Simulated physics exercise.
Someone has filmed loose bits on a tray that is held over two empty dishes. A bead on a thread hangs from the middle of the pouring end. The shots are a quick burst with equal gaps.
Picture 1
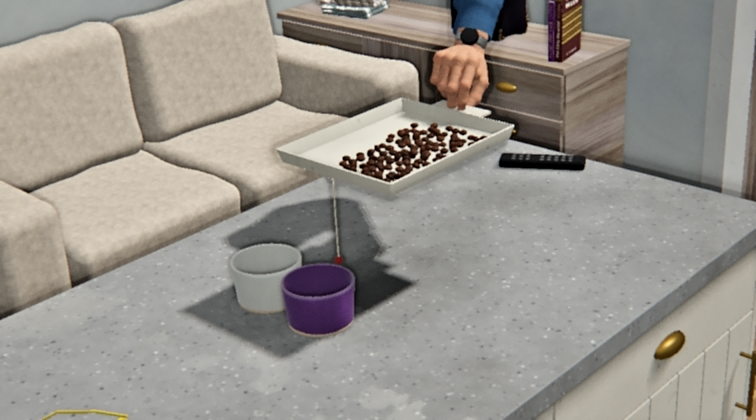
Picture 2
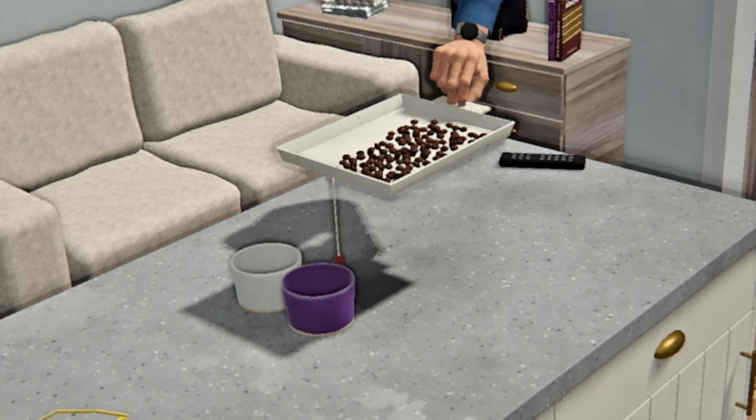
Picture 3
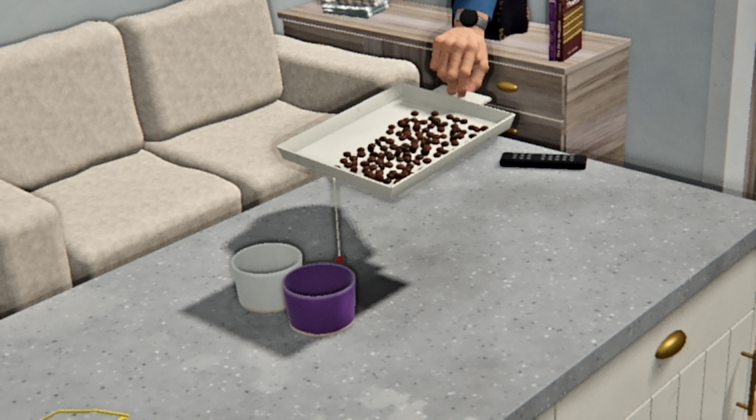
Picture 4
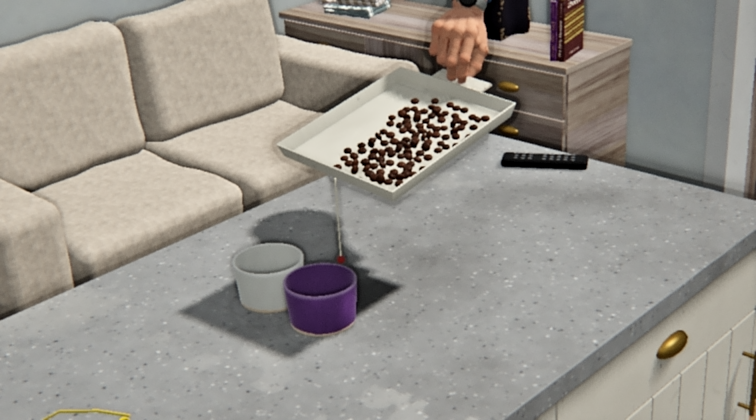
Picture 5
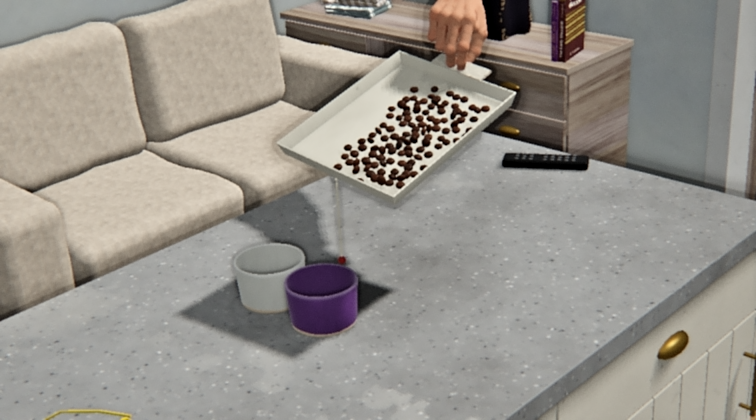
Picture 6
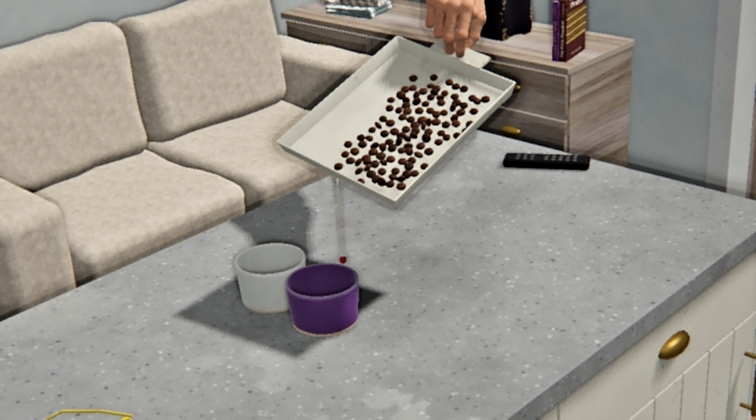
A hand gradually tilts a white tray of small brown pieces above two empty dishes.
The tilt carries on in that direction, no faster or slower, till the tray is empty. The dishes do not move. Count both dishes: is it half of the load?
In the dishes lies under half of it.
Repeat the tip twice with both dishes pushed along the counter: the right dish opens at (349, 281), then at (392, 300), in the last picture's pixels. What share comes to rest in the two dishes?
Near 20 % and 90 %.
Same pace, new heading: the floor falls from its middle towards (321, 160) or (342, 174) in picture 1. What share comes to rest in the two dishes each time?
First some 60, then 50 per cent.
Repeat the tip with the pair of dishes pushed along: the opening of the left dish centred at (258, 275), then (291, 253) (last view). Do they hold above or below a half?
The first try: The smaller part. The second: The smaller part.
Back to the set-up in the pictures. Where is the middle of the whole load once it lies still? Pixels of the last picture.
Around (388, 344).
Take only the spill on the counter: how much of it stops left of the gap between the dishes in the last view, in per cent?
Near 10 %.
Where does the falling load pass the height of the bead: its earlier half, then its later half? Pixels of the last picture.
Early half (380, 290), late half (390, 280).
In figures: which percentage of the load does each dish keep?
About: Left dish 0, right dish 0 per cent.
Just after the last frame, tray tipped steeply; almost all on the tray; about a tenth in the air.
A moment on, tray tipped past a quarter turn; about a tenth on the tray; about a tenth in the right dish; roughly two thirds outside both; roughly a quarter in the air.
Further on, tray tipped past a quarter turn; about a tenth in the right dish; almost all outside both.
When it is over, tray tipped past a quarter turn; about a tenth in the right dish; not one in the left dish; almost all outside both.
